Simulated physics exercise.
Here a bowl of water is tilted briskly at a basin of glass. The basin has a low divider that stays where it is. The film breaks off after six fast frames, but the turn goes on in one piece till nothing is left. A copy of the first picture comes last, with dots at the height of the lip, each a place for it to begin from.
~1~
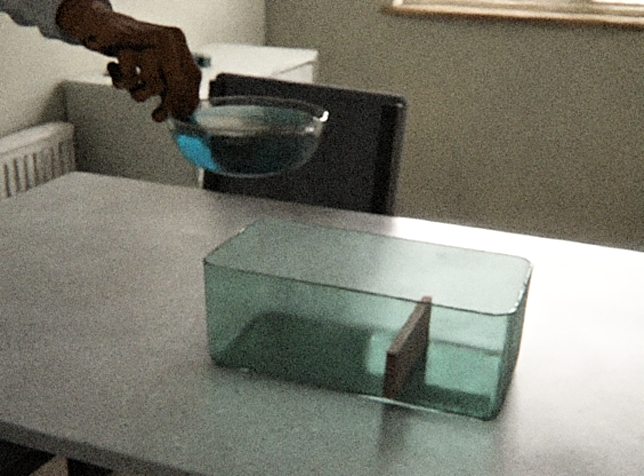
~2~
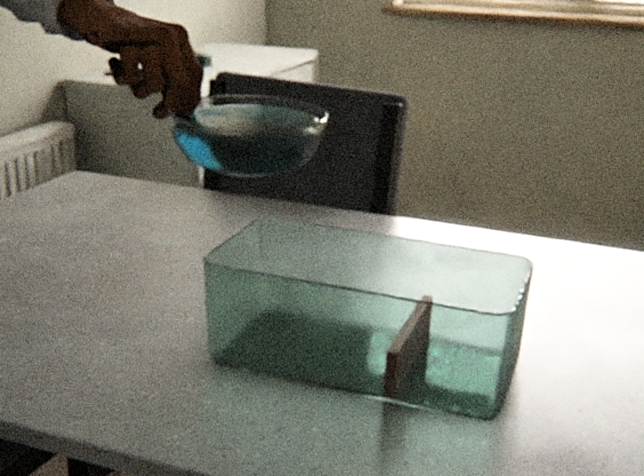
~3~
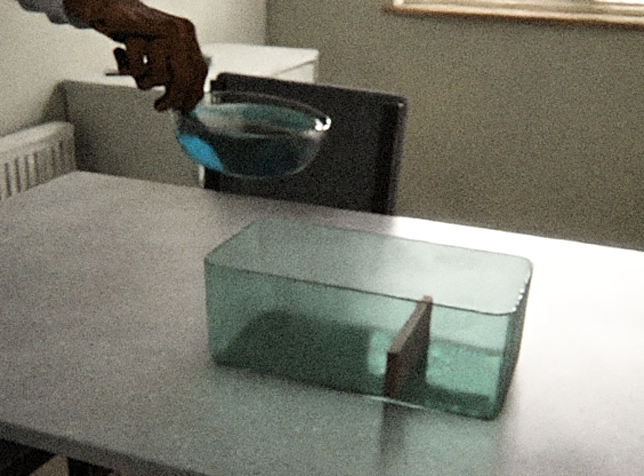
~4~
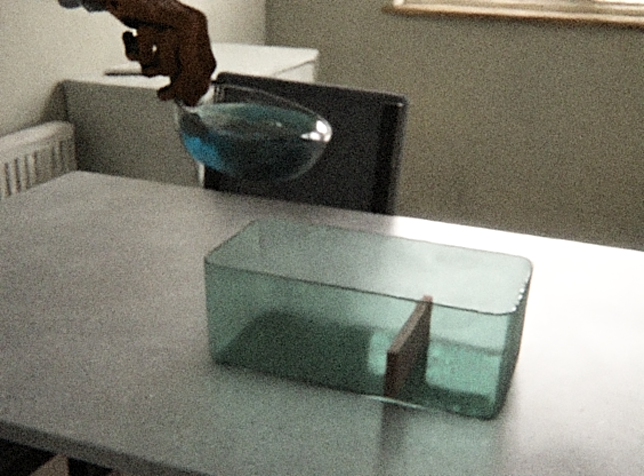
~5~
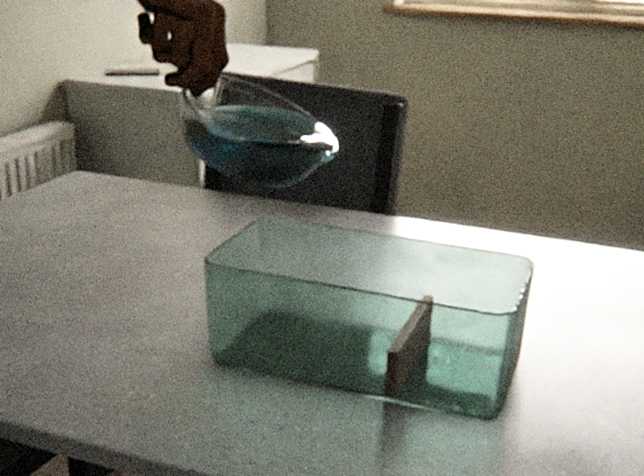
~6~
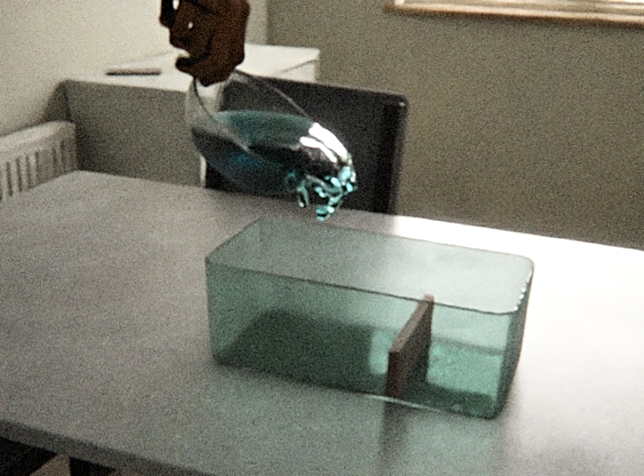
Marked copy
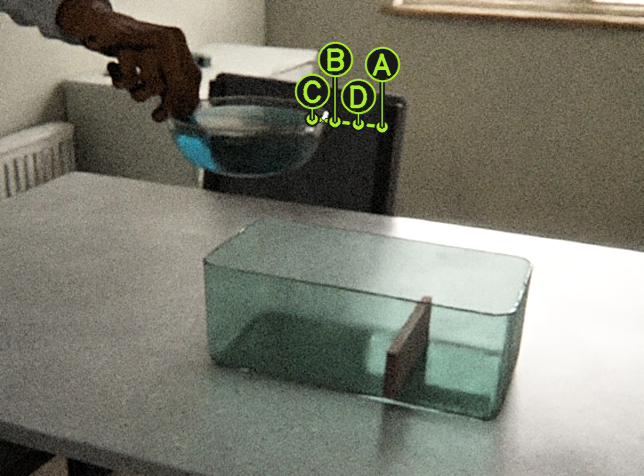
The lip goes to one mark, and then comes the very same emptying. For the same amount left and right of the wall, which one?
A works best here.
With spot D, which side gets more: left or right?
The left one.
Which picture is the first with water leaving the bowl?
In picture 5.
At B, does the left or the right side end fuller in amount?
The left side.
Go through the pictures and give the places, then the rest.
Upright, lip at (319, 119); basin from (211, 357) to (500, 420); top of the wall at (411, 322); nothing has left yet.
Upright, lip at (320, 121); nothing has left yet.
Tipped about 6°, lip at (322, 128); nothing has left yet.
Tipped about 14°, lip at (323, 138); nothing has left yet.
Tipped about 24°, lip at (323, 152); water is over the lip, down to (326, 158).
Tipped about 36°, lip at (321, 168); water is over the lip, down to (329, 213).
On the marked copy, A at (382, 126); B at (335, 121); C at (312, 119); D at (358, 124).
With A, about 45 % ends left of the wall and 53 % right of it.
With B, about 93 % ends left of the wall and 5 % right of it; 3 % is lost outside.
With C, about 92 % ends left of the wall and 6 % right of it.
With D, about 68 % ends left of the wall and 29 % right of it; 3 % is lost outside.
